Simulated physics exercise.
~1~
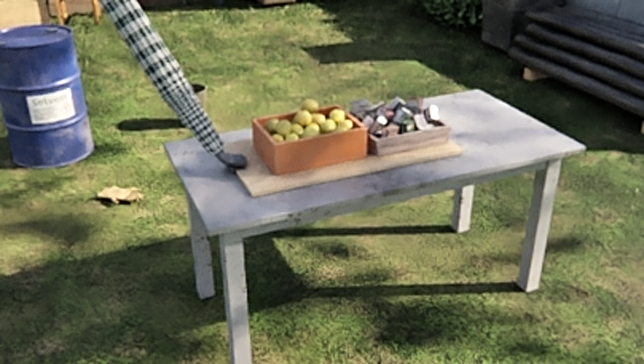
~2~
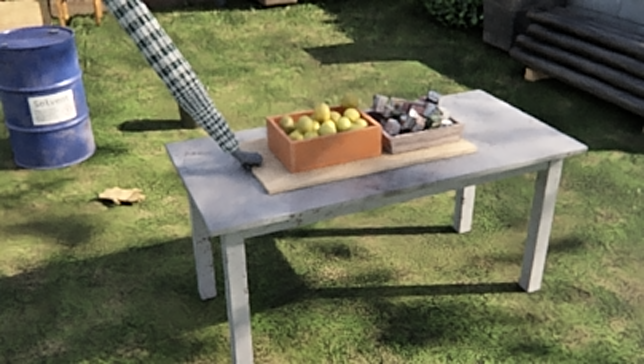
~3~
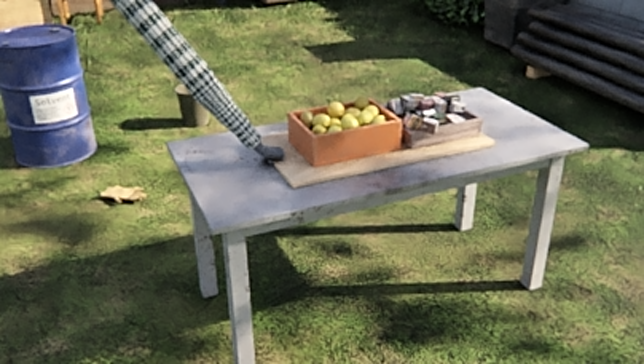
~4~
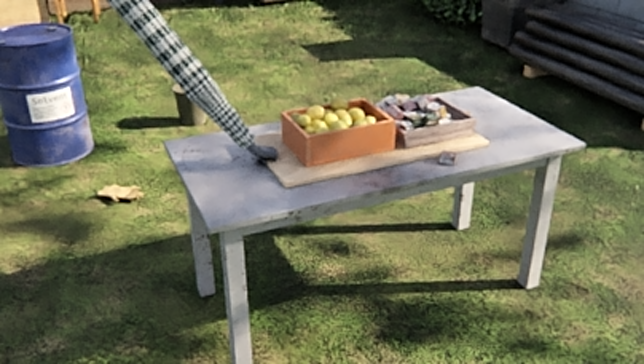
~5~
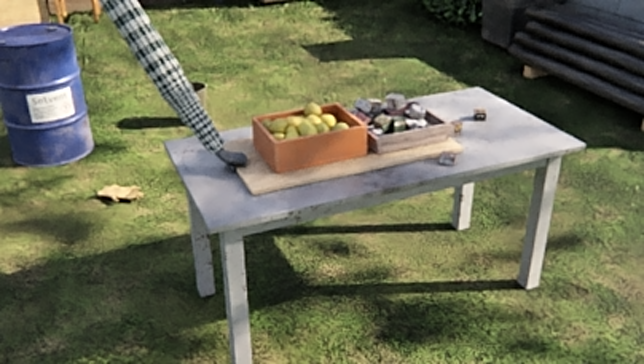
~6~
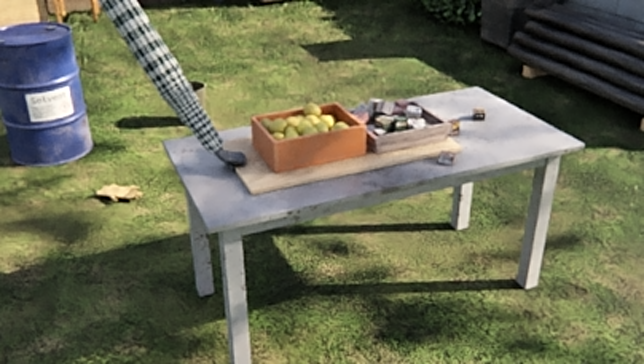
A gloved hand in a checked sleeve slides a board to the right across a grey table on a lawn, carrying an orange crate of lemons and a wooden crate of small cartons. As the board reaches its farthest point, the cartons shift about in their crate. One then lies on the board in front of the wooden crate. The hand draws the board back left, and another carton sits on the tabletop beyond the crate. Finally the board rests near where it began, with the lemons still in their crate and a few cartons outside theirs.
